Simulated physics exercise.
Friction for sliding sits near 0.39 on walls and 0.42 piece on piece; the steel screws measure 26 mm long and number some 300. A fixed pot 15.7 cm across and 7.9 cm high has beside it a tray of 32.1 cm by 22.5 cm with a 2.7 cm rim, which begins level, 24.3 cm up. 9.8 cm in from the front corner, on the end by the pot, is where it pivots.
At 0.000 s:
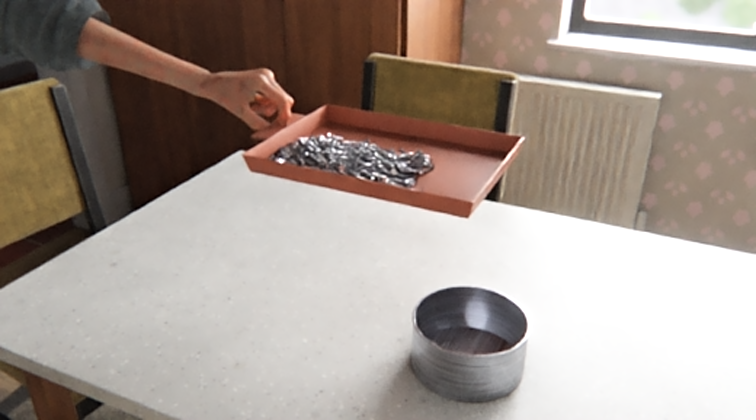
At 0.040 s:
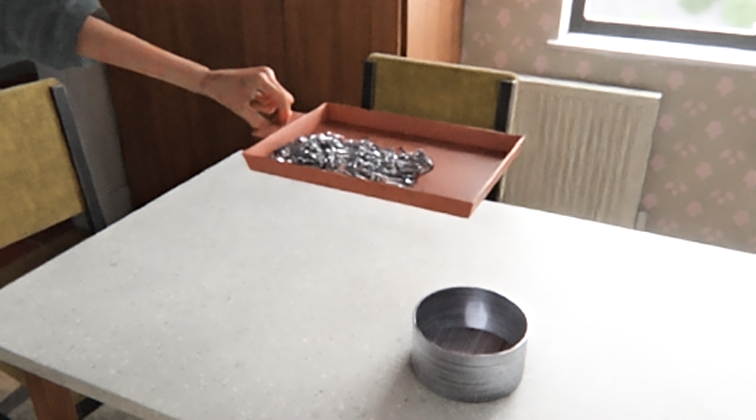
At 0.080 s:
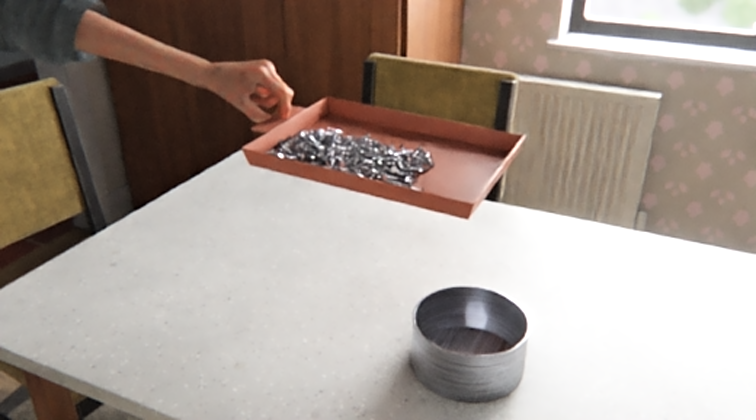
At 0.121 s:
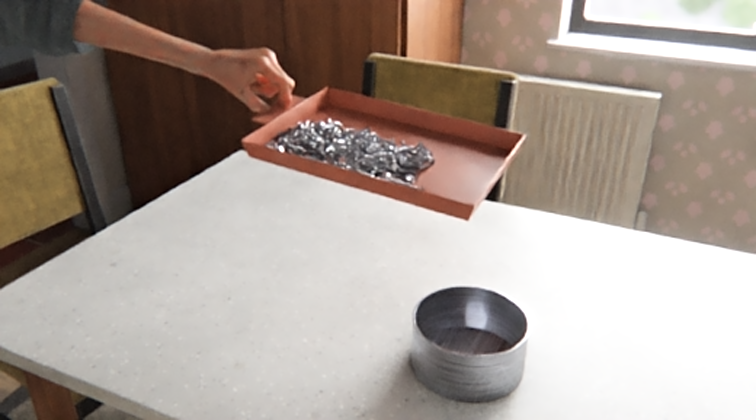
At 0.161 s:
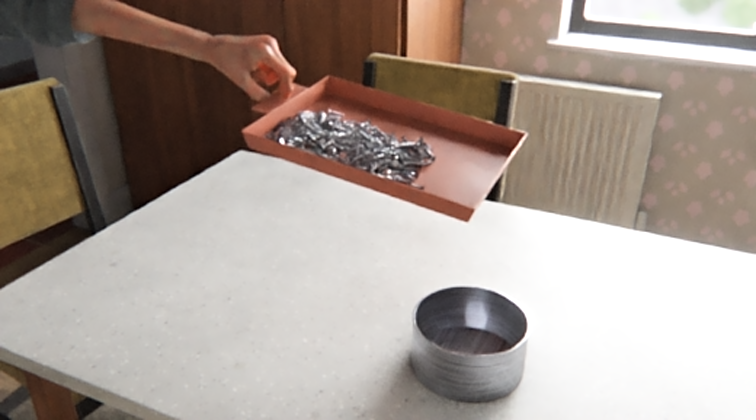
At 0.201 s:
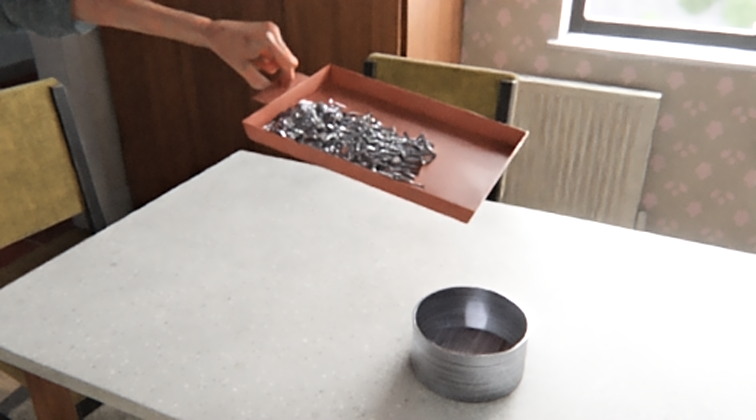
We see a hand holding a reddish-brown tray of small shiny metal pieces above a pale table, with a round grey pot nearby. The hand raises the tray's left end, slanting it gently down toward the right.
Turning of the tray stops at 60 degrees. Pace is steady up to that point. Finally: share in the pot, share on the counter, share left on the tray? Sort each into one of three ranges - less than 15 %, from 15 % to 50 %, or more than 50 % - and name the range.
Ranges: Pot: From 15 % to 50 %; counter: From 15 % to 50 %; left on the tray: From 15 % to 50 %.
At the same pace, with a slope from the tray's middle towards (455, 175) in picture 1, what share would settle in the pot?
I'd estimate about 10 %.
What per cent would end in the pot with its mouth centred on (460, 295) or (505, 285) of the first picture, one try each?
The shares would be near 5 and 10 per cent respectively.
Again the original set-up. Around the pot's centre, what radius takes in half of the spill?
Distance: Around 16 cm.
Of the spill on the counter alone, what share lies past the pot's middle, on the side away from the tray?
That comes to roughly 100 percent.
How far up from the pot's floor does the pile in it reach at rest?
I'd put it at close to 2.5 centimetres.
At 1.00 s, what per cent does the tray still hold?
Close to 50 in a hundred parts of the load.
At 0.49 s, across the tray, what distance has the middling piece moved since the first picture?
It has moved some 2 cm from its start.
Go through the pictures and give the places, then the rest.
The first frame shows tray tilt 0 degrees, front corners at (249, 154) and (469, 199); middle of the pieces at (345, 163); pot at (471, 318).
The second frame shows tray tilt 1 degrees, front corners at (249, 152) and (470, 199); middle of the pieces at (345, 162).
The third frame shows tray tilt 2 degrees, front corners at (249, 147) and (470, 200); middle of the pieces at (345, 159).
The fourth frame shows tray tilt 5 degrees, front corners at (249, 139) and (471, 202), lowest corner right front; middle of the pieces at (345, 153).
The fifth frame shows tray tilt 8 degrees, front corners at (249, 130) and (471, 204), lowest corner right front; middle of the pieces at (346, 146).
The sixth frame shows tray tilt 12 degrees, front corners at (250, 121) and (472, 207), lowest corner right front; middle of the pieces at (346, 140); pot at (471, 318). The tray's pace is about 85 degrees a second.
Then, at 0.49 s, tilt 35 degrees; the tray holds 100 %, the pot 0 %.
After 0.69 s, tilt 52 degrees; the tray holds 100 %, the pot 0 %.
After 1.00 s, tilt 60 degrees; the tray holds 50 %, the pot 5 %.
At rest (2.2 s), pot 40 %, counter 30 %, tray 30 %.
